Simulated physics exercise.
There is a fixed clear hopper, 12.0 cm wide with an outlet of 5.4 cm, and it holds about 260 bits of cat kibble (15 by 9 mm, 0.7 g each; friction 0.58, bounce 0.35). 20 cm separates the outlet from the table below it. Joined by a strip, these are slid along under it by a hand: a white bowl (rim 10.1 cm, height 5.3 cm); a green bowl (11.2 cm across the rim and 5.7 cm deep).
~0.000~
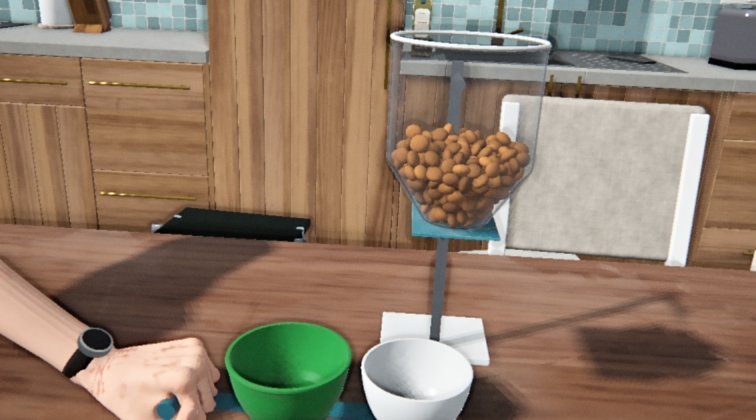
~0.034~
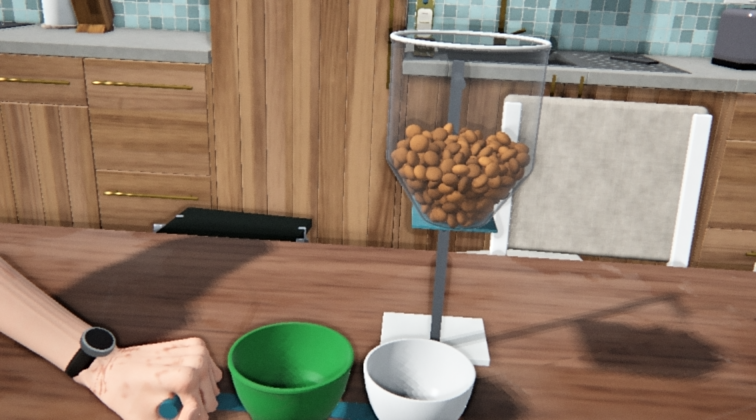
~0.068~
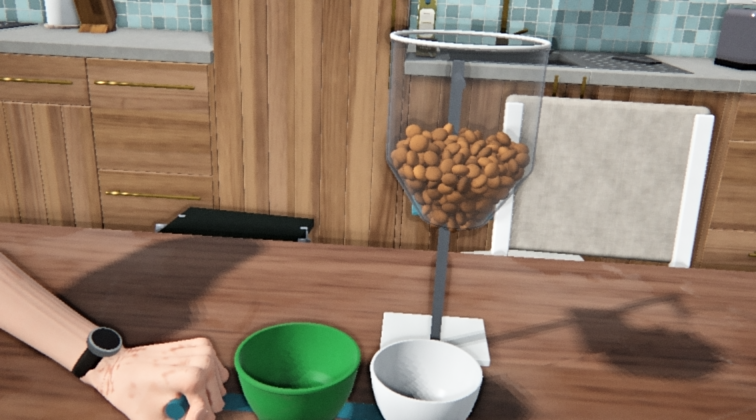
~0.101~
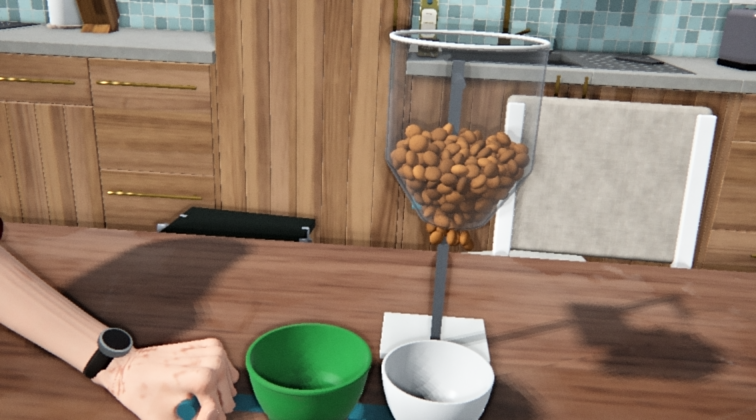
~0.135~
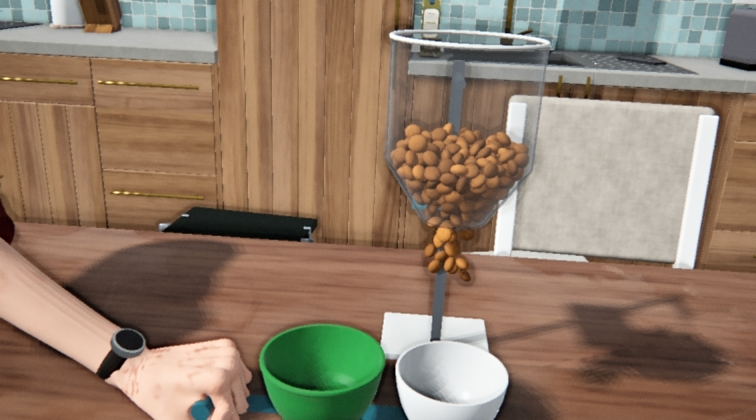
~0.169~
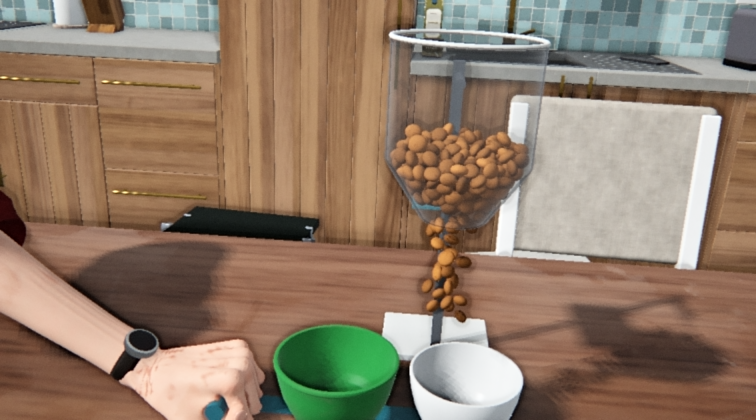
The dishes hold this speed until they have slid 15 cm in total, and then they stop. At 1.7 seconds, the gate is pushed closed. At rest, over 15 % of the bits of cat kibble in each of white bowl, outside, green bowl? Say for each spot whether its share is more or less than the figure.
Compared with the figure: White bowl less, outside less, green bowl more.
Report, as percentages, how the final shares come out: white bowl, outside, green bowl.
Tally: White bowl 5 percent, outside 5 percent, green bowl 95 percent.
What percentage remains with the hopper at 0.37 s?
About 70 % of the load.
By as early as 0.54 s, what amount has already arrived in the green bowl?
So far it comes to around 30 per cent.
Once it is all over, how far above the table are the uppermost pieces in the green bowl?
About 7.0 cm.
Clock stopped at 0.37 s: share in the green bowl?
I'd say around 10 percent.
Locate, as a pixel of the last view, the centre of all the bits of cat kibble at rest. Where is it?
The middle sits close to pixel (447, 390).
After 0.37 s, hopper 70 %, green bowl 10 %, white bowl 5 %, in the air 15 %; middle of all pieces on or above the table near (458, 228).
Then, at 0.54 s, hopper 55 %, green bowl 30 %, white bowl 5 %, in the air 10 %; middle of all pieces on or above the table near (458, 280).
After 0.69 s, hopper 35 %, green bowl 45 %, white bowl 5 %, in the air 10 %; middle of all pieces on or above the table near (455, 311).
Then, at 0.84 s, hopper 25 %, green bowl 60 %, white bowl 5 %, in the air 10 %; middle of all pieces on or above the table near (455, 337).
In the end, at 2.3 s, hopper 0 %, outside 5 %, green bowl 95 %, white bowl 5 %.
